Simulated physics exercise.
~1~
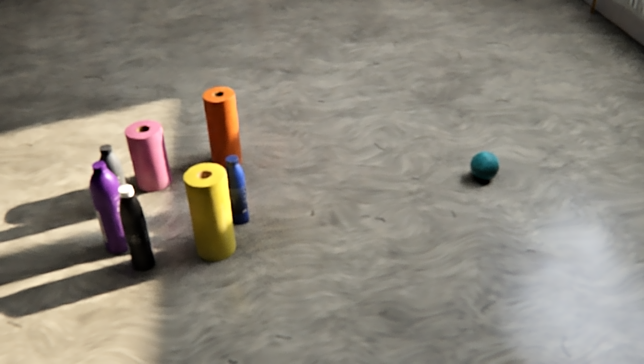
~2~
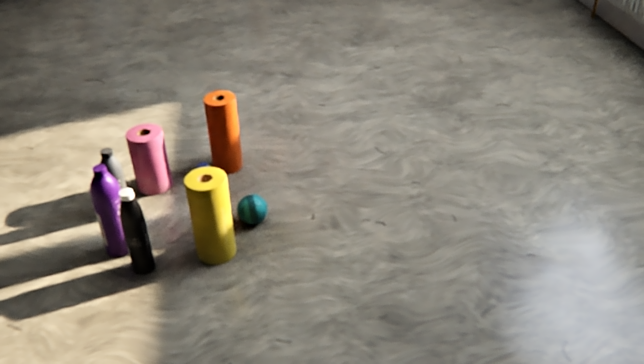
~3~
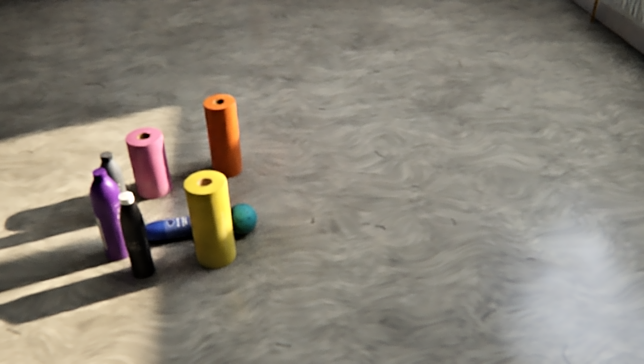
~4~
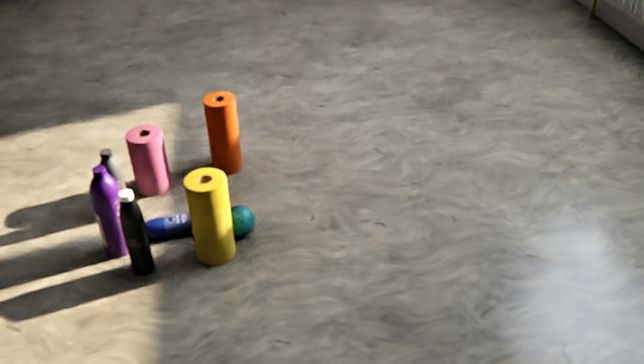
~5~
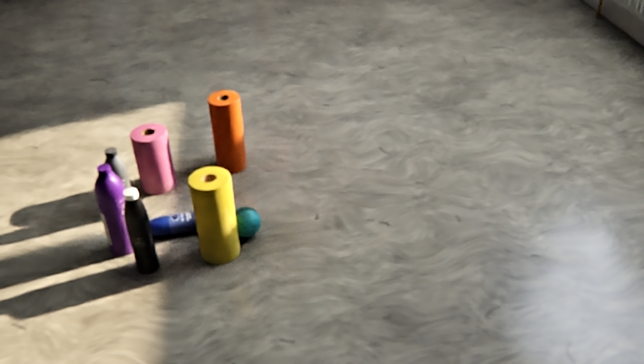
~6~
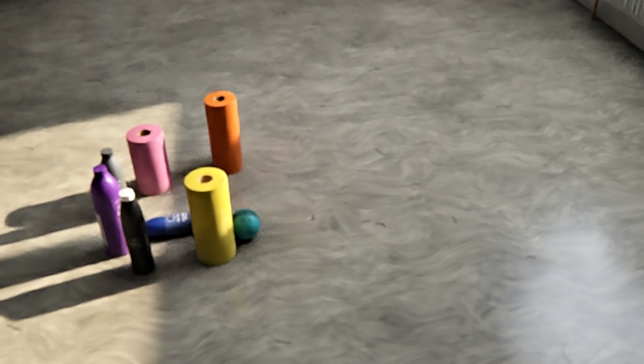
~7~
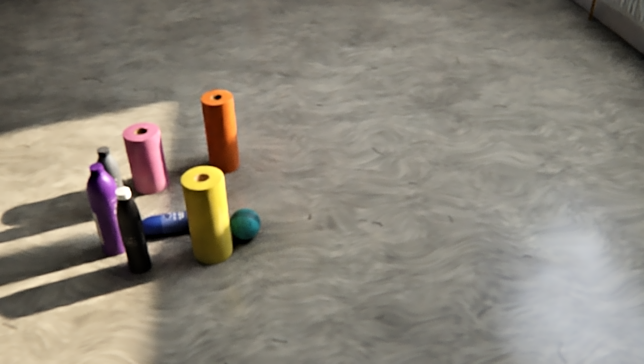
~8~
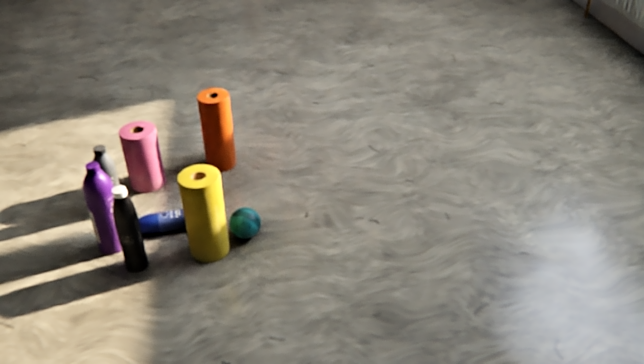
On a grey floor with a patch of light at the left, a yellow, an orange and a pink roll stand grouped with several bottles, while a turquoise ball sits apart to the right. The ball moves left across the open floor and reaches the group beside the yellow roll. The blue bottle behind that roll tips over and ends up on its side, pointing toward the black bottle. The ball stays close to the yellow roll, barely shifting. At the end only the blue bottle lies flat, and the other bottles and all three rolls still stand.
